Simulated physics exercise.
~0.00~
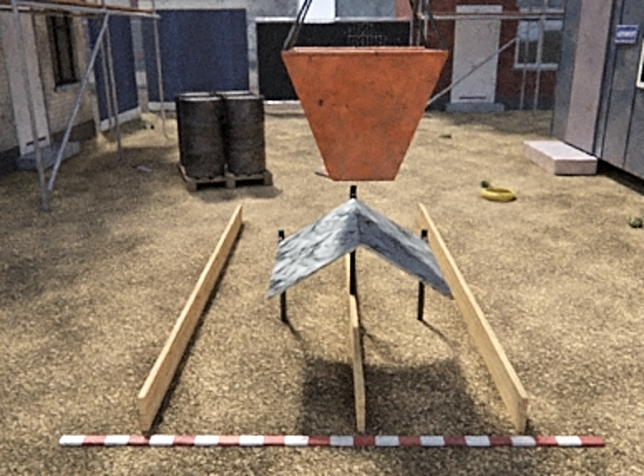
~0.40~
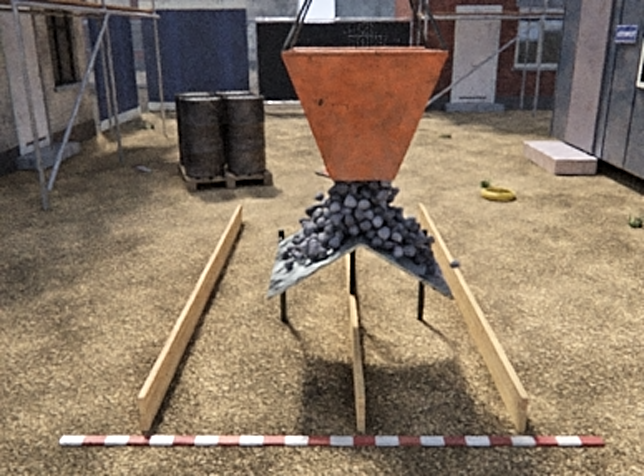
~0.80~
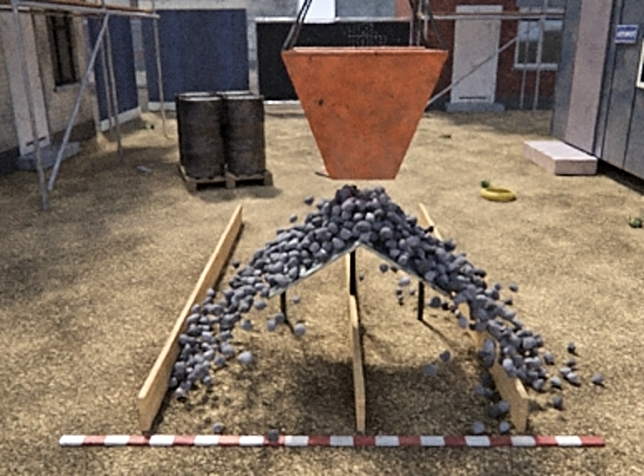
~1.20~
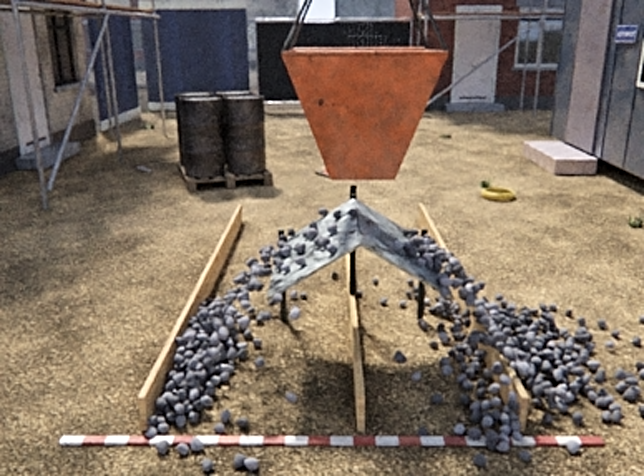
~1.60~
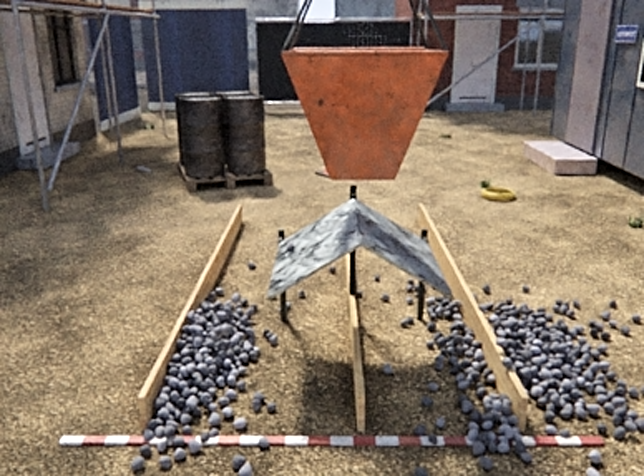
In a building yard, grey stones dropped from a hanging orange skip onto a peaked steel roof and slid down both slopes, settling in heaps between the wooden boards, with many more spilling past the right board and the steel left bare.
